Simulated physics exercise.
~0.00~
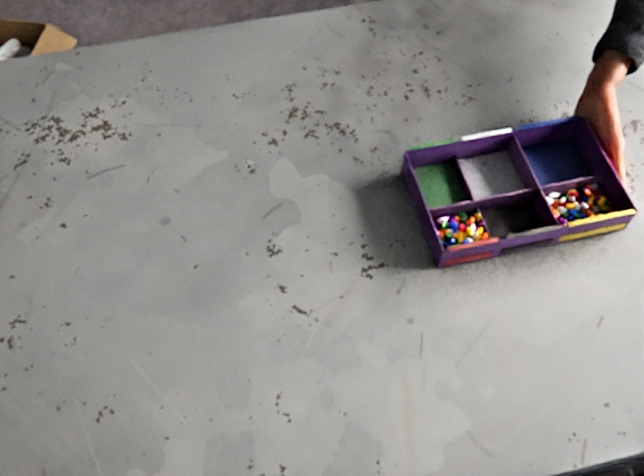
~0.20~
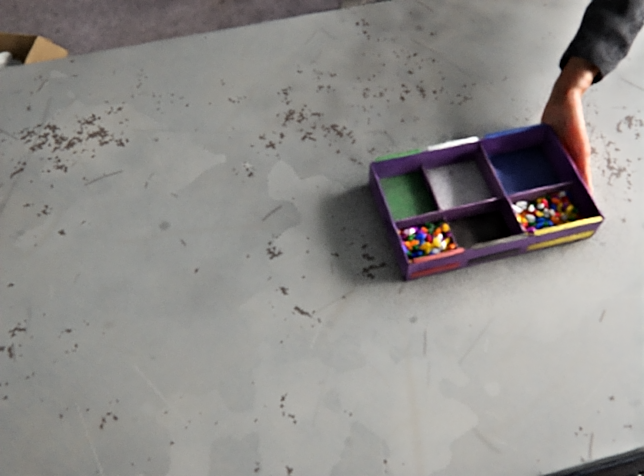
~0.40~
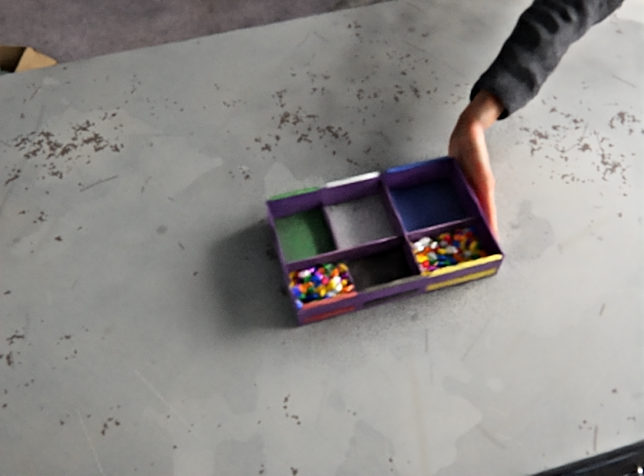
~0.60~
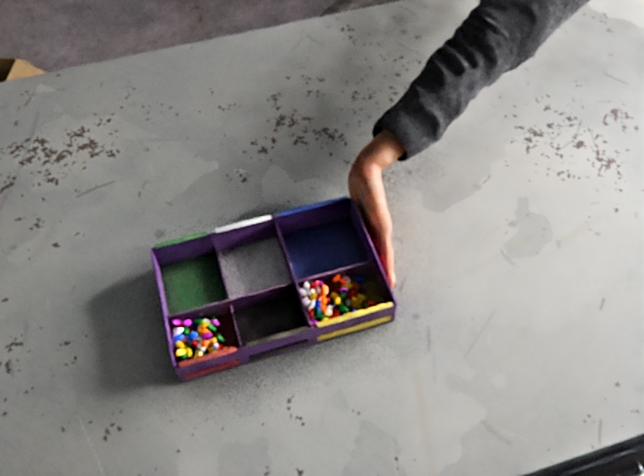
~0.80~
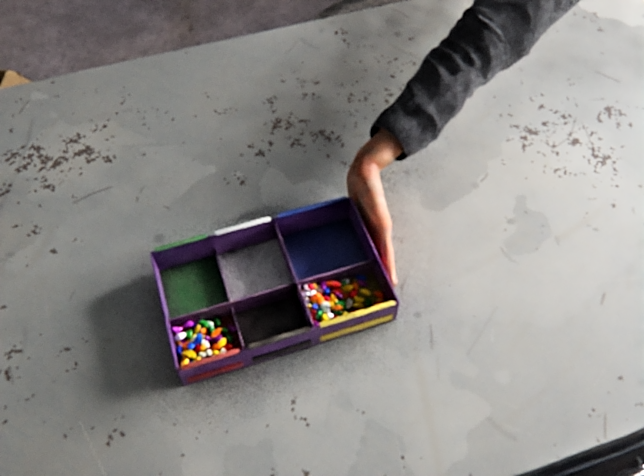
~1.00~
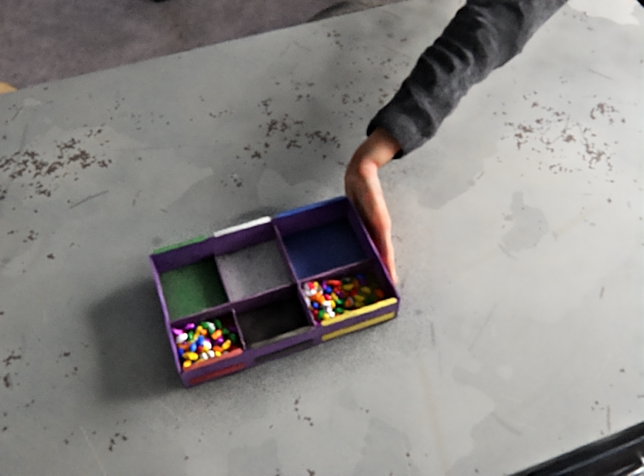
A purple divided tray holding colourful jelly beans in two front compartments slides left and toward the viewer across a worn grey tabletop, with a hand at its right side, then stops and stays still, the beans remaining in their own compartments.
